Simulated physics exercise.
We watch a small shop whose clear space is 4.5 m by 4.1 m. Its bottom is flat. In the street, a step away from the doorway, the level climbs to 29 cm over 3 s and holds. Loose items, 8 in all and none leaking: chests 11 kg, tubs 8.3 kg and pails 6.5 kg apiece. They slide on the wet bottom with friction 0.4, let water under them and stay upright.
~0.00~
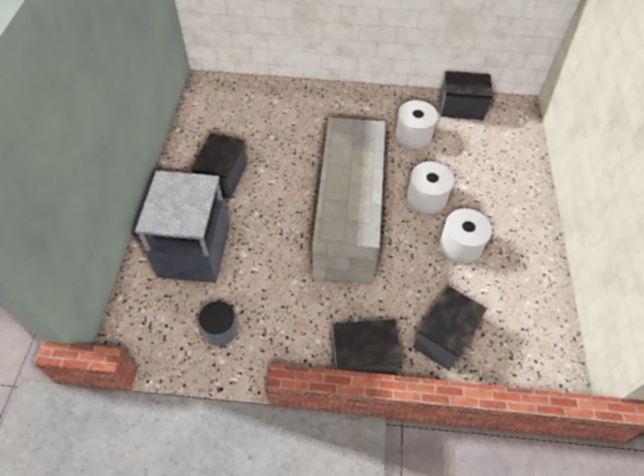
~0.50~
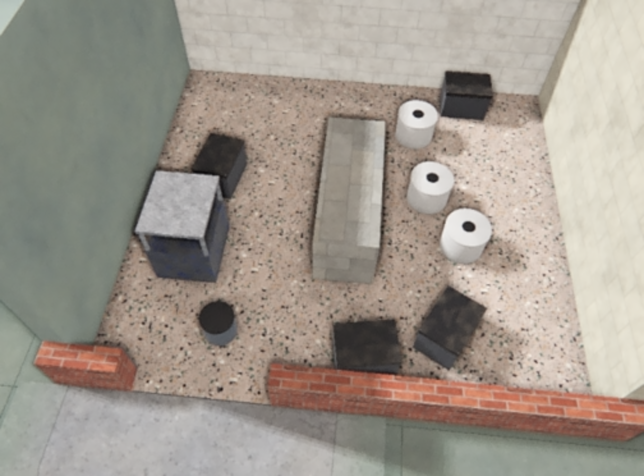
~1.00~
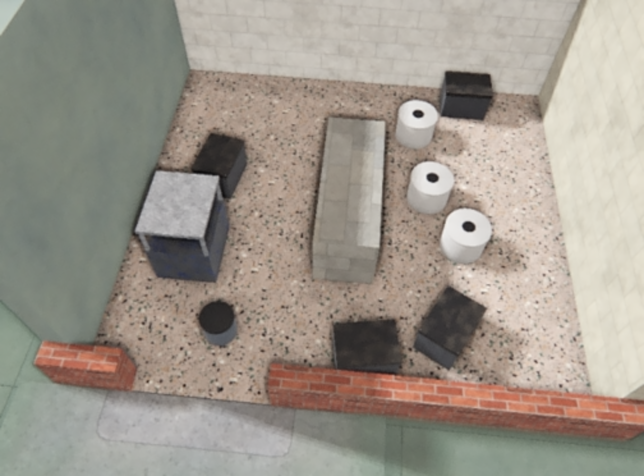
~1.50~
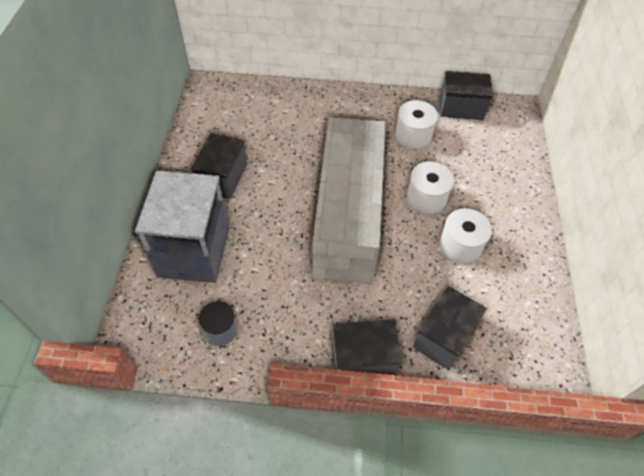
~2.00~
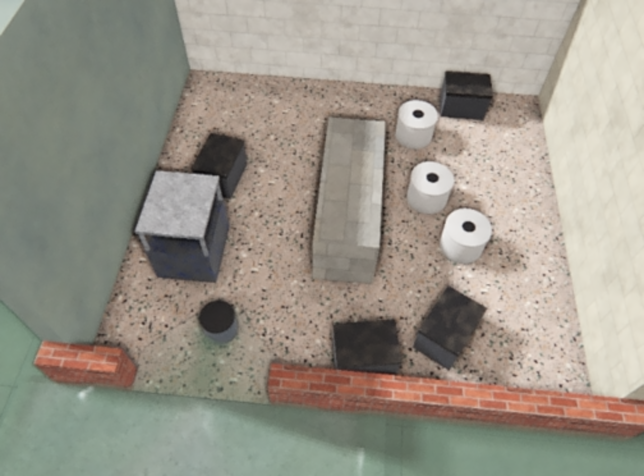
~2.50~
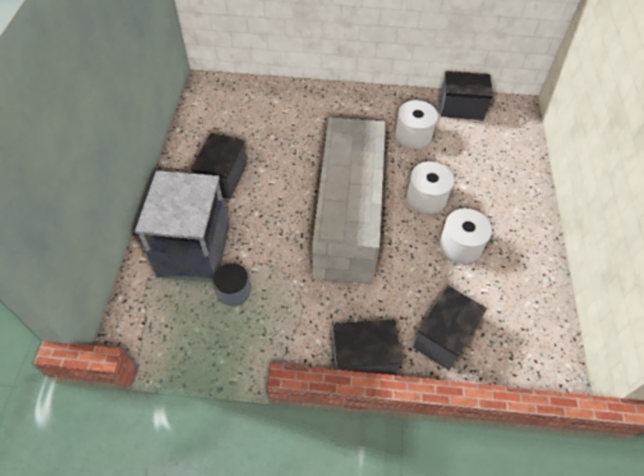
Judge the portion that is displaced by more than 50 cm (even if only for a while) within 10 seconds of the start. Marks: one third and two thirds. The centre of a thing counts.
It is from one to two thirds.
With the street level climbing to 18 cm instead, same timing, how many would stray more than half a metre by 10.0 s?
In that case 1 of them.
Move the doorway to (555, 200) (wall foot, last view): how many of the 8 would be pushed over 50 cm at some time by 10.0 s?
Then 8.
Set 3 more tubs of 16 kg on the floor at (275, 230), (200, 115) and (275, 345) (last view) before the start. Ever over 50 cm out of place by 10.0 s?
In that order: Past it, more, over.
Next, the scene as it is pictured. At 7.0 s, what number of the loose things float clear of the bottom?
At that moment 2.
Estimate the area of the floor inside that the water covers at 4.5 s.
Roughly 8.5 m2.
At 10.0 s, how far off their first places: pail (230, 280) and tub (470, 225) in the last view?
In turn: 350 cm, 30 cm.
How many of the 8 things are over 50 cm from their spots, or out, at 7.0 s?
4 of them.
After 3.5 s 1 of 8 are over 50 cm from their spots; 0 afloat.
After 4.5 s 1 of 8 are over 50 cm from their spots; 0 afloat.
After 7.0 s 4 of 8 are over 50 cm from their spots; 2 afloat.
After 10.0 s 5 of 8 are over 50 cm from their spots, and 5 have been at some point; 7 afloat.
